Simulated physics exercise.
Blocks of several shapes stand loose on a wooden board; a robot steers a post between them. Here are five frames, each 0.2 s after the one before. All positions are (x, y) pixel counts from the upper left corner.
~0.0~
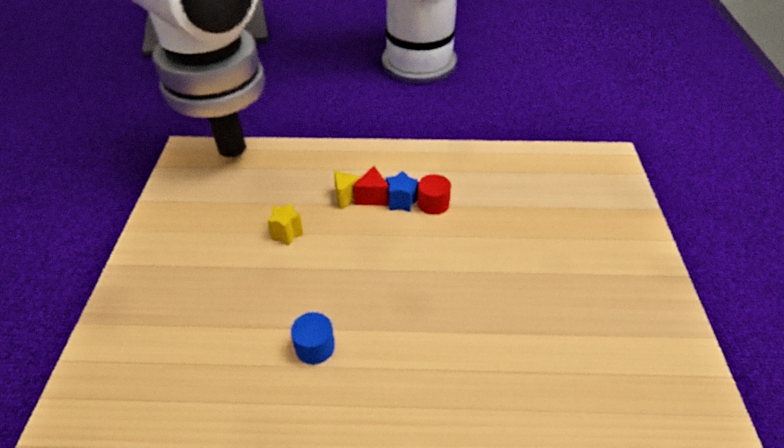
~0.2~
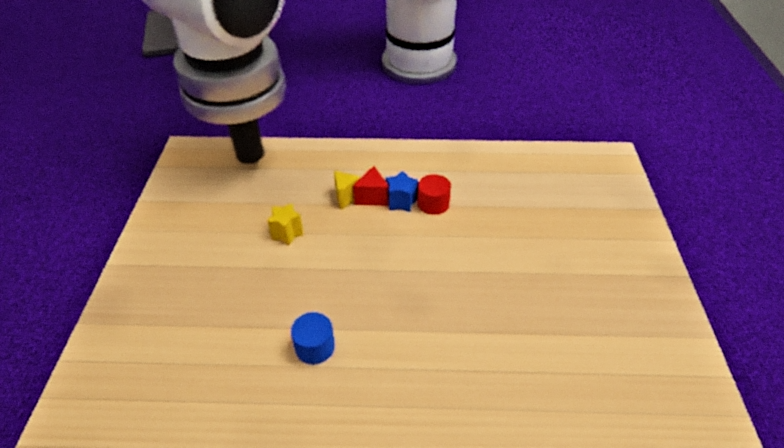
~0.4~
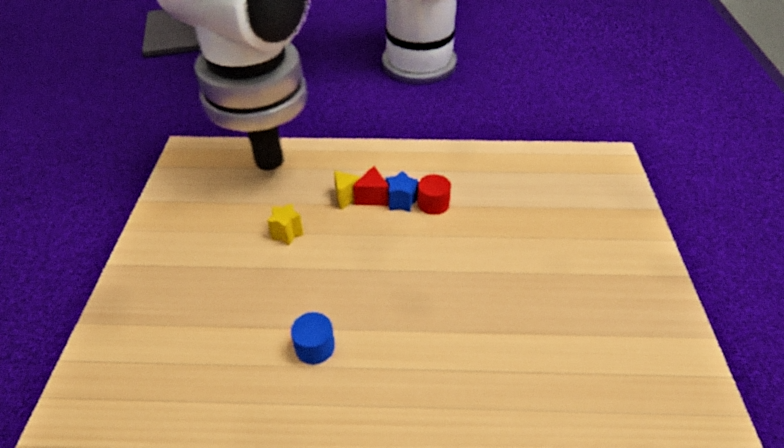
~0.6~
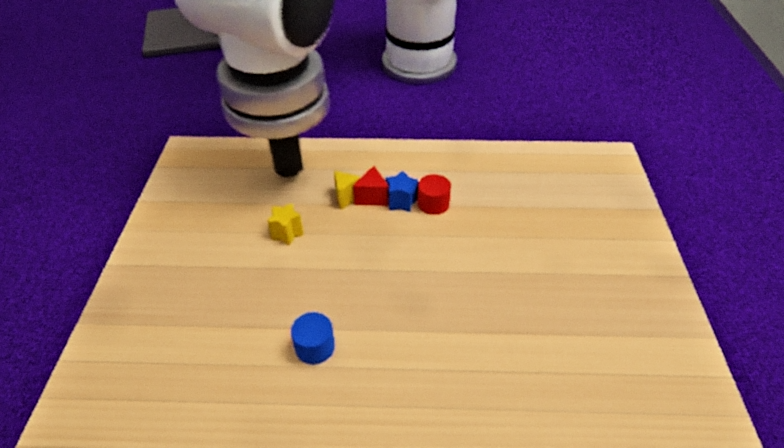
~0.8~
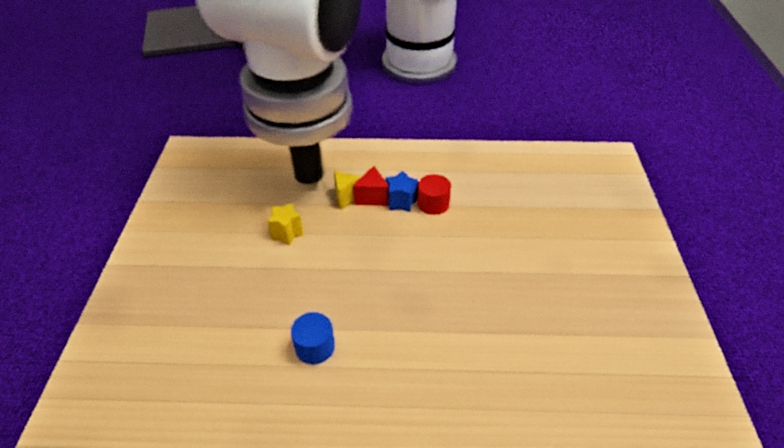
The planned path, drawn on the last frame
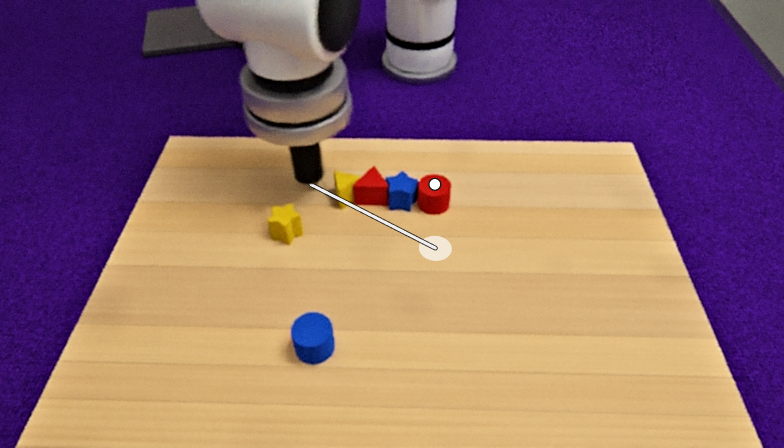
A robot arm with a grey collar and a black post pointing down stands at the upper left of a light wooden board on purple carpet, seen from above at a fixed angle. Near the back, a yellow triangle, red triangle, blue star and red round block form a row, with a yellow star and blue cylinder nearer. The post glides steadily right and slightly forward toward the yellow triangle, while every block stays still.
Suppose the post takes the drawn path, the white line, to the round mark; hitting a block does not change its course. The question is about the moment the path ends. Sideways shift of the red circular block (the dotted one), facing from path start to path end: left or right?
The shift is leftward.
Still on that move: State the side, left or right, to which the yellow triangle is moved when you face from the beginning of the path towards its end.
Side: Right.
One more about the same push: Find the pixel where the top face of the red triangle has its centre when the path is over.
By then it is at (445, 208).
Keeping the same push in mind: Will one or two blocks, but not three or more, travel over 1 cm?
In short: No.
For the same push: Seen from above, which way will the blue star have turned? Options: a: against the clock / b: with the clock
a (against the clock)
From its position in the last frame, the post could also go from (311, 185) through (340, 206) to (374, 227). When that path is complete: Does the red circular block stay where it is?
No, that is not how it ends up.
Drawn move, straight from (311, 185) to (435, 248); the dot is on the red circular block.
On the path given first. One third of the way, post (349, 195); yellow triangle (361, 200), turned 55° clockwise; red triangle (381, 193), turned 50° anticlockwise; blue star (409, 182), turned 20° anticlockwise; red circular block (439, 184).
Two thirds of the way, post (391, 216); yellow triangle (399, 224), turned 80° clockwise; red triangle (420, 205), turned 50° anticlockwise; blue star (416, 185), turned 55° anticlockwise; red circular block (449, 181).
At the end, post (436, 238); yellow triangle (418, 243), turned 135° clockwise; red triangle (445, 208), turned 85° anticlockwise; blue star (416, 185), turned 55° anticlockwise; red circular block (449, 181).
